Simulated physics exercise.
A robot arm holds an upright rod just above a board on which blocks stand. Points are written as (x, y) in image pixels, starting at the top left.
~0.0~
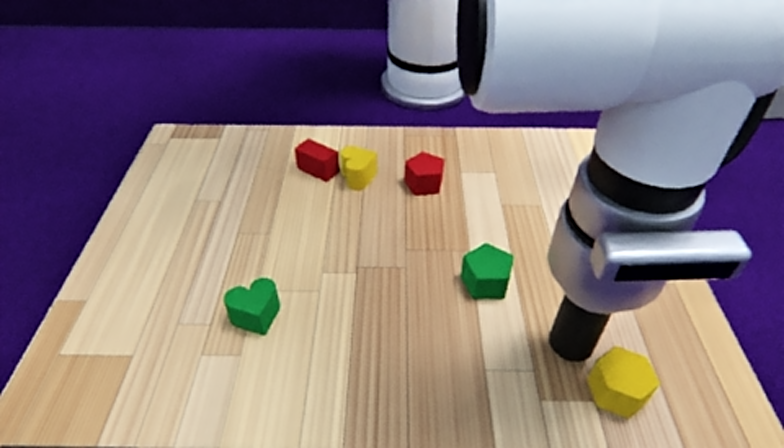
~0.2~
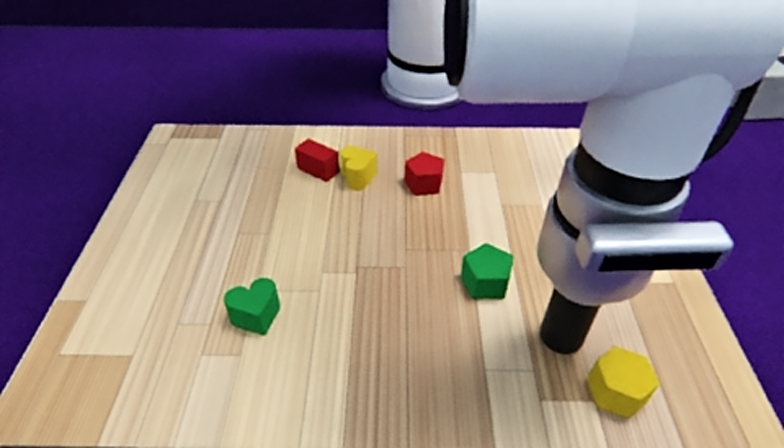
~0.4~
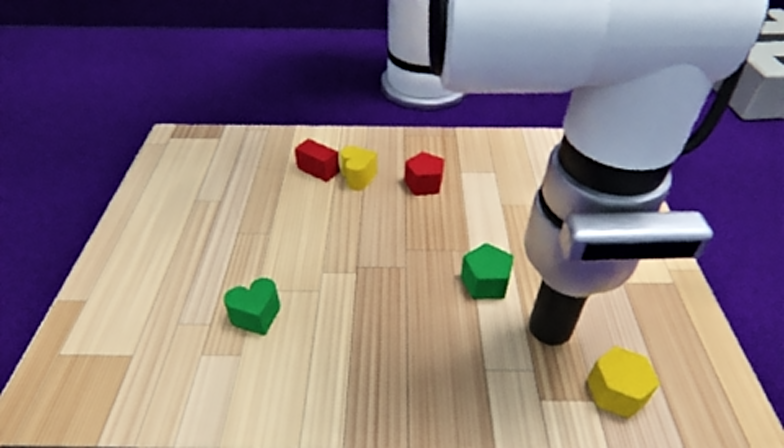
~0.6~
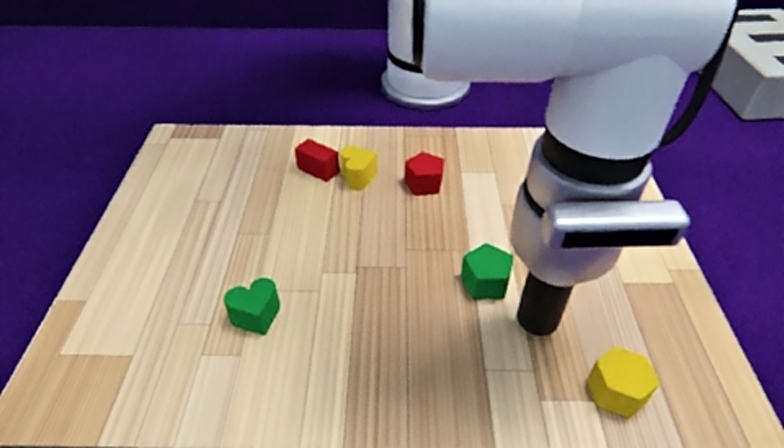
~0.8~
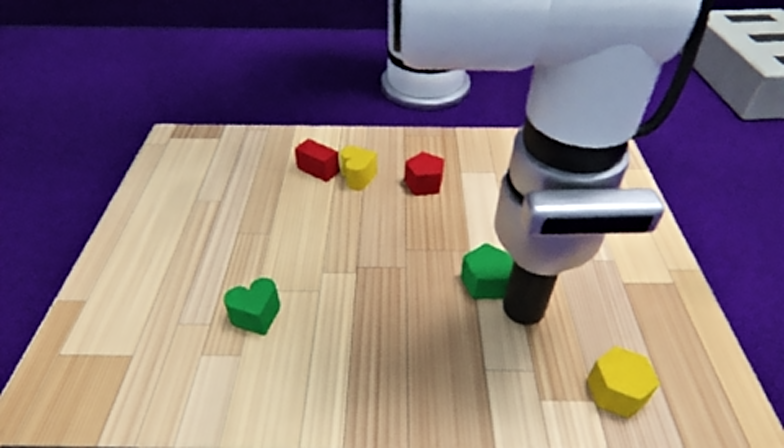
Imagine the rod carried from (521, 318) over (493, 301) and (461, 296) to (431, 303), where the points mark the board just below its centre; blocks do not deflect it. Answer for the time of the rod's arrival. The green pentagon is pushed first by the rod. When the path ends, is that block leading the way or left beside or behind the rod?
The rod moves past it.
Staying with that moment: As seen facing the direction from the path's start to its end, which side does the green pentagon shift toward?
The right.
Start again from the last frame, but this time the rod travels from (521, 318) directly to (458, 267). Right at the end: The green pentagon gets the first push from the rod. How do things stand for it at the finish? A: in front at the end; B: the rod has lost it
A: In front at the end.
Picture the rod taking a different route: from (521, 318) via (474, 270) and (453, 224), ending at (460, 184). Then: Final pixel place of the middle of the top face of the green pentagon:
It sits at (417, 200).
On the path given first. Halfway along, rod (478, 287); green pentagon (464, 241), turned 30° clockwise.
At the end, rod (432, 294); green pentagon (461, 240), turned 45° clockwise; yellow hexagonal block not moved.
